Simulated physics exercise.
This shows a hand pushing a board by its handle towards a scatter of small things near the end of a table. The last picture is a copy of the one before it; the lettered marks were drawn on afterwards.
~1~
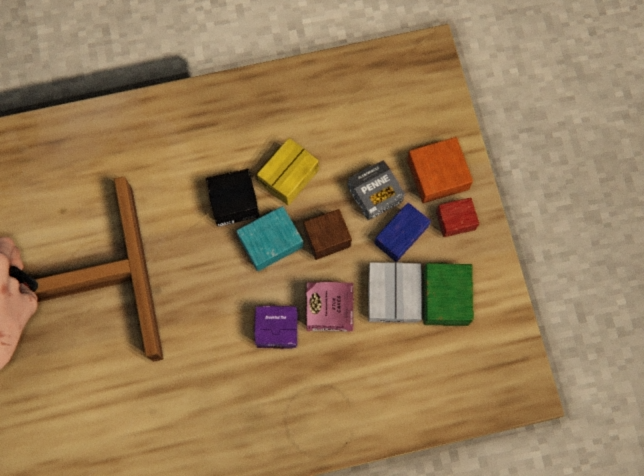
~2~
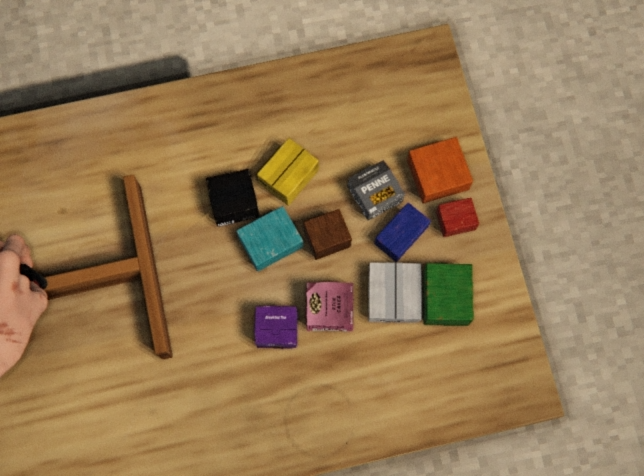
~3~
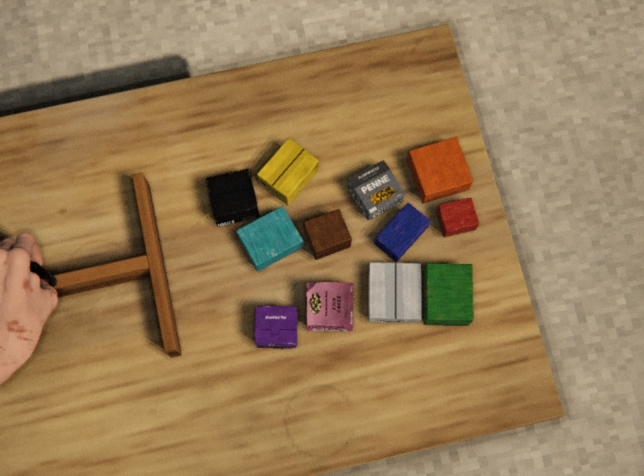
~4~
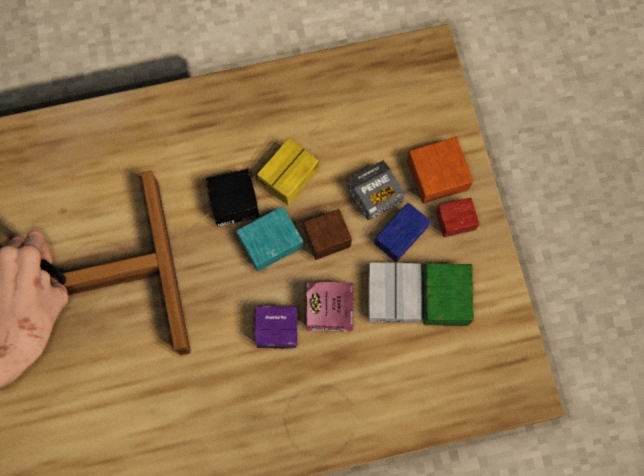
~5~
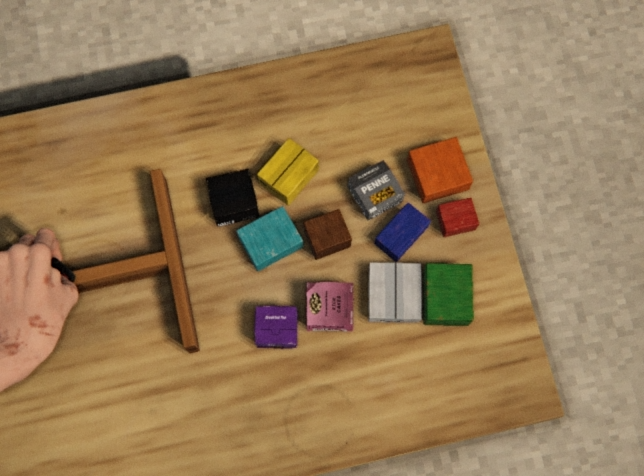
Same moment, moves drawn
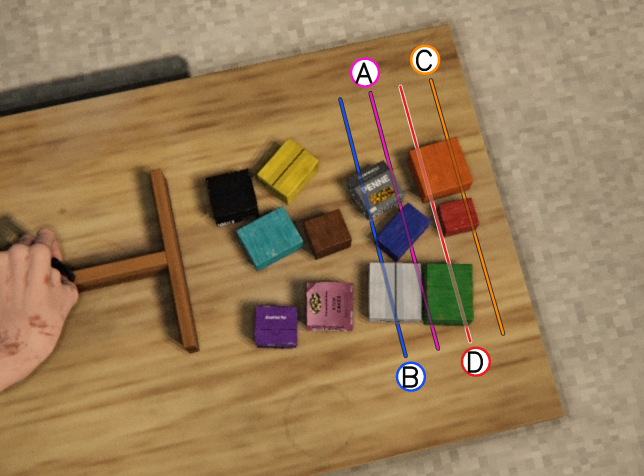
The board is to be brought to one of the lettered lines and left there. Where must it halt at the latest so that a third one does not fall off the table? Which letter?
B.
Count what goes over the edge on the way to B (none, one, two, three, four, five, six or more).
By then, two.
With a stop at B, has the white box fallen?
No.
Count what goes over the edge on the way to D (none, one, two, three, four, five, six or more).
Six or more.
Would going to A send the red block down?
Yes.
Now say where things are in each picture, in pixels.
In the first picture, orange block (440, 170); black box (233, 197); purple packet (277, 327).
In the second picture, board (144, 262); yellow box (289, 172).
In the third picture, board (153, 260); brown block (327, 235).
In the fourth picture, board (163, 257); turquoise block (270, 239).
In the fifth picture, board (172, 255); white box (394, 293); green block (448, 295); grey packet (376, 190).
On the marked copy, A at (403, 216); B at (372, 223); C at (466, 202); D at (434, 209).
With B. Early on, board (243, 240); yellow box (312, 167); purple packet (290, 323).
Further on, board (315, 224); green block (500, 282); orange block (455, 164).
At the end, board (368, 212); green block over the edge; red block over the edge; two fallen.
As for the rest, A drops five; C drops eight; D drops seven.
